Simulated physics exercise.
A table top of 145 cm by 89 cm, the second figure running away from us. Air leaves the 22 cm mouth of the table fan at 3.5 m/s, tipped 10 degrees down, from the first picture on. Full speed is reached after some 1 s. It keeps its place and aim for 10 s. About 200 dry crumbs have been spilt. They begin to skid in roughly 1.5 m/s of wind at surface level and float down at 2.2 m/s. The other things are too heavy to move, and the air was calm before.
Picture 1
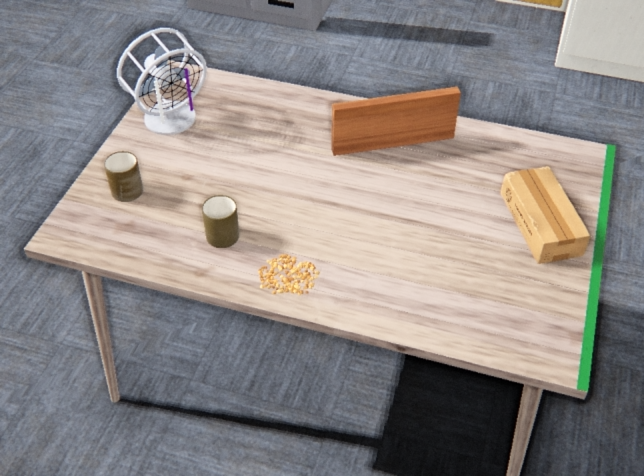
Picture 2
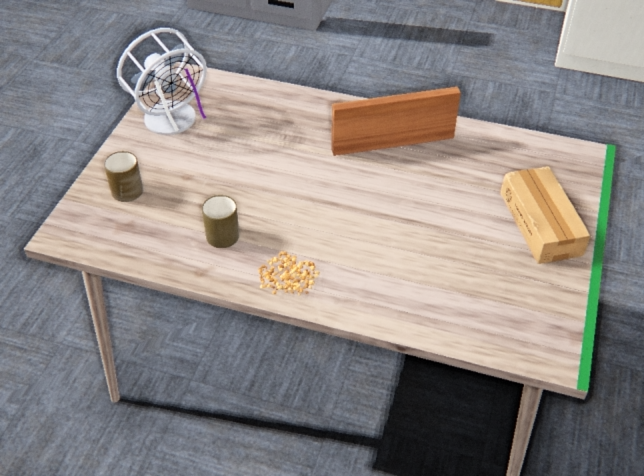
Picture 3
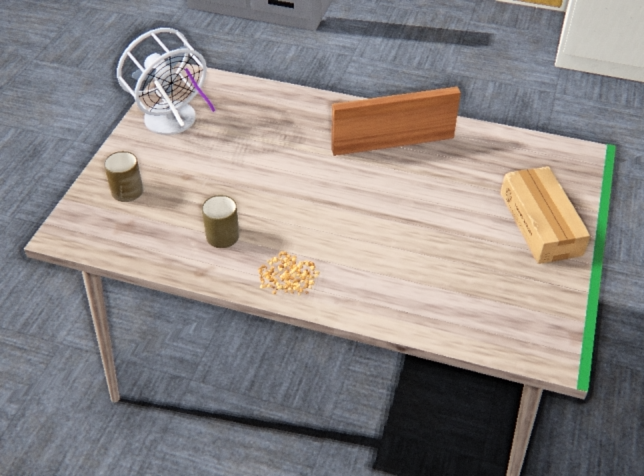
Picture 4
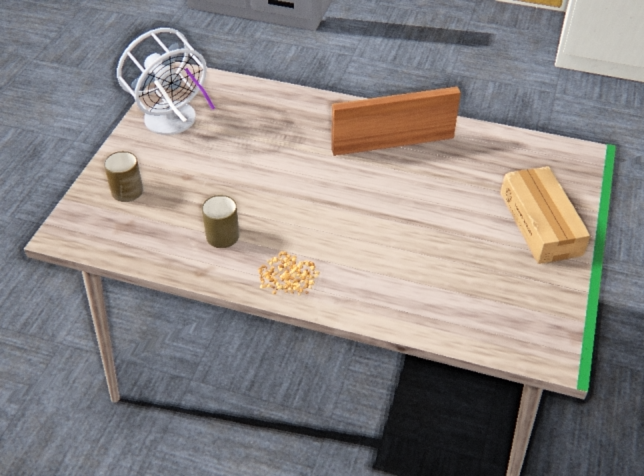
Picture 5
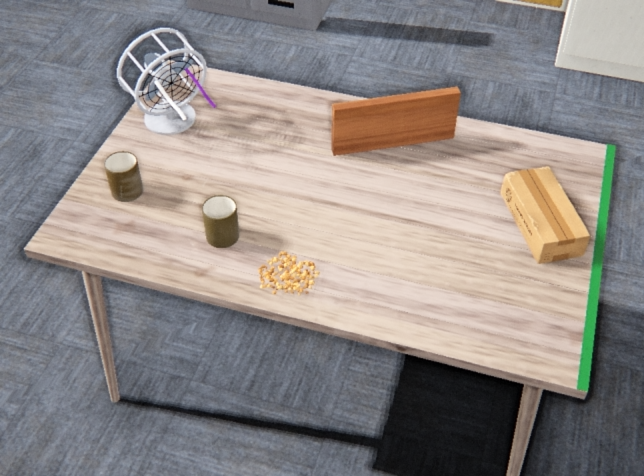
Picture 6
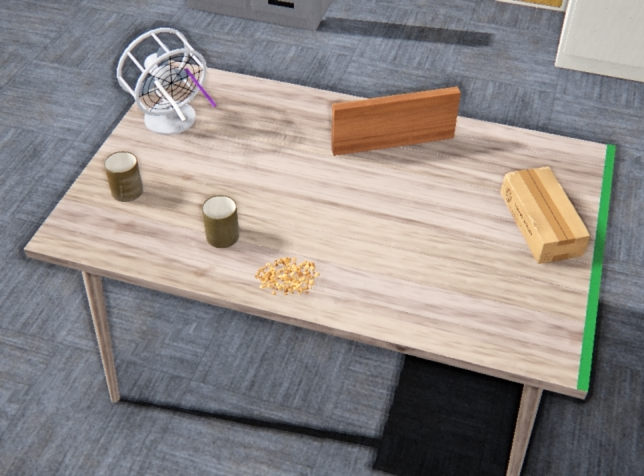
A white table fan spun at the back left corner of a wooden table holding mugs, a plank and a wooden block, while the little pile of golden crumbs barely shifted near the front.
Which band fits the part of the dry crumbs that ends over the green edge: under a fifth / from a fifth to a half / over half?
By then under a fifth are over the green edge.
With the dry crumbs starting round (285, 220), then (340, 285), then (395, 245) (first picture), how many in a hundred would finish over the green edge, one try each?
In turn about 30 %, 0 %, 100 %.
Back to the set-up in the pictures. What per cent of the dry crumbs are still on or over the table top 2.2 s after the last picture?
Near 40 %.
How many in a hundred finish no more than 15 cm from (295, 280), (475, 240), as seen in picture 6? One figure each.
In turn about 15 %, 0 %.
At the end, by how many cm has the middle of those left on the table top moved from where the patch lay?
About 5 cm.
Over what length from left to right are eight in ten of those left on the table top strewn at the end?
Roughly 10 cm.
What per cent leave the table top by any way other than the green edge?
About 80 %.
Then, 1.0 s after the last picture, 0 % are over the green edge; the middle of those still in play is near (280, 291); 40 % have settled or left.
Then, 2.2 s after the last picture, 0 % are over the green edge; the middle of those still in play is near (289, 289); 54 % have settled or left.
Then, 4.6 s after the last picture, 0 % are over the green edge; the middle of those still in play is near (282, 284); 72 % have settled or left.
Then, 9.1 s after the last picture, at the end, 0 % are over the green edge; the middle of those still in play is near (296, 284).
